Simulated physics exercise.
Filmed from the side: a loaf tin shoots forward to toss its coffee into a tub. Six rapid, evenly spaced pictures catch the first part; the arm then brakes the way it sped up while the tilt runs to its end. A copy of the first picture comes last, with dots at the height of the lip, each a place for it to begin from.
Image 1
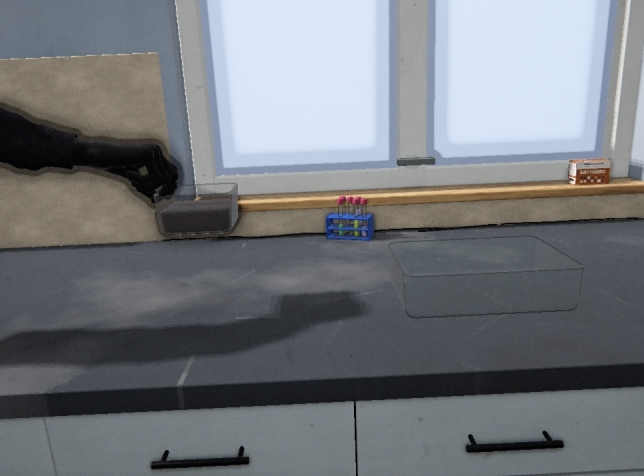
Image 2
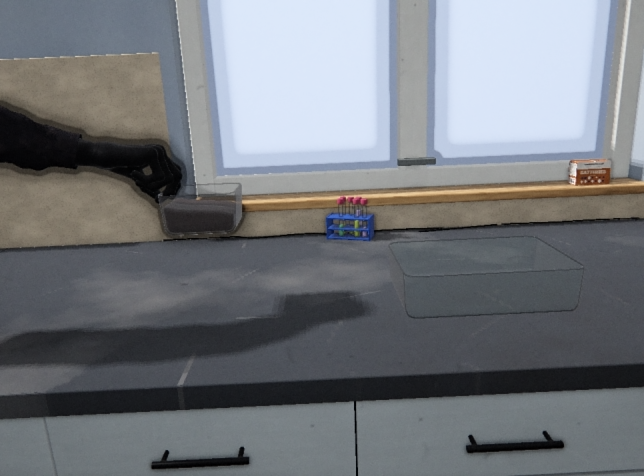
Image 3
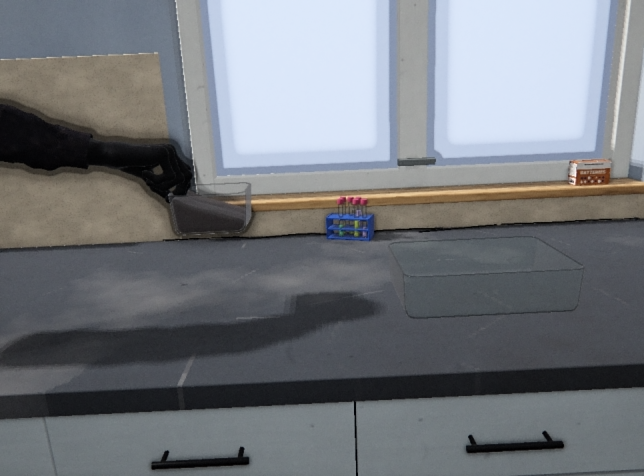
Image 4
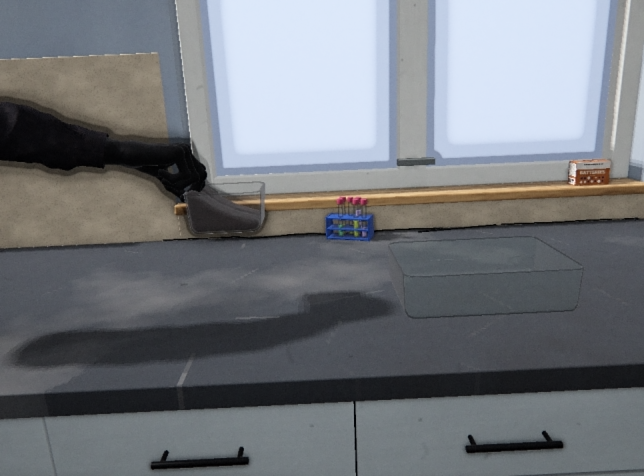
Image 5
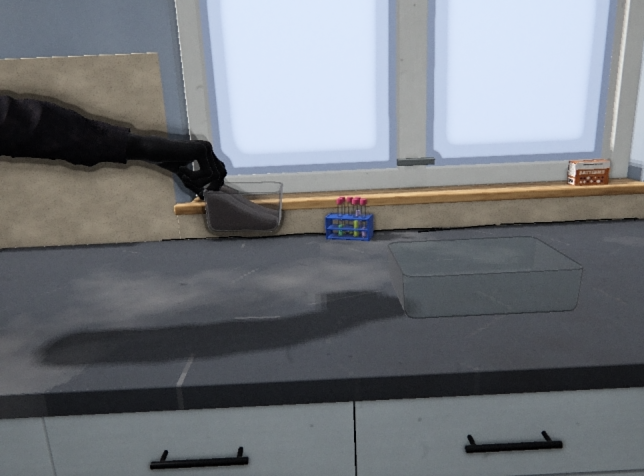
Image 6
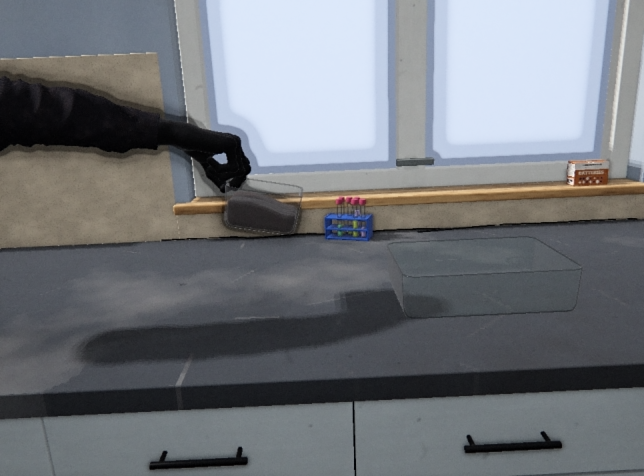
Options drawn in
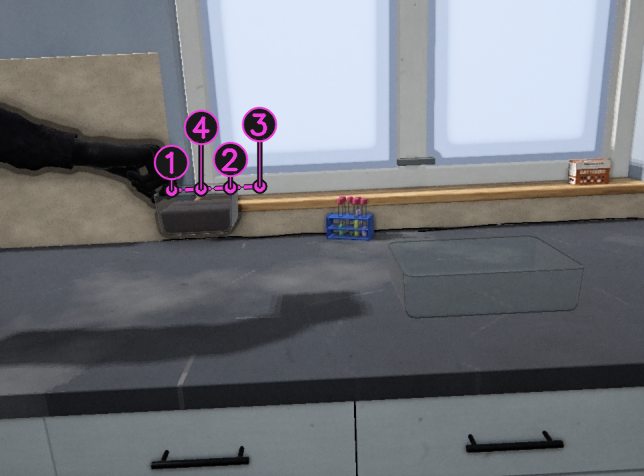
On a dark kitchen counter by a window, a black-gloved hand moved a clear tin of dark coffee rightward toward a blue rack, the liquid sloshing inside before the container tilted slightly near the end.
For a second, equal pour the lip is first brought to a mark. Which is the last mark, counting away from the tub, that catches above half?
I would pick place 3.
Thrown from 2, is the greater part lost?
Yes, it does.
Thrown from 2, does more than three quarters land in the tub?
No.
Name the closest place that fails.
2.
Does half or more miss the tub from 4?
Yes.
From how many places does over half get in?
One of them.
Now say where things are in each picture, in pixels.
Upright, lip at (233, 187); tub from (405, 317) to (577, 308); nothing has left yet, in the first frame.
Upright, lip at (237, 187); nothing has left yet, in the second frame.
Upright, lip at (246, 187); nothing has left yet, in the third frame.
Upright, lip at (261, 186); nothing has left yet, in the fourth frame.
Tipped about 2°, lip at (280, 187); nothing has left yet, in the fifth frame.
Tipped about 11°, lip at (301, 191); nothing has left yet, in the sixth frame.
In magenta, 1 at (171, 190); 2 at (230, 187); 3 at (259, 186); 4 at (201, 189).
If 1 is chosen, about 0 % lands in the tub, 100 % falls short.
If 2 is chosen, about 36 % lands in the tub, 62 % falls short and 3 % goes beside or beyond.
If 3 is chosen, about 63 % lands in the tub, 32 % falls short and 5 % goes beside or beyond.
If 4 is chosen, about 4 % lands in the tub, 95 % falls short.
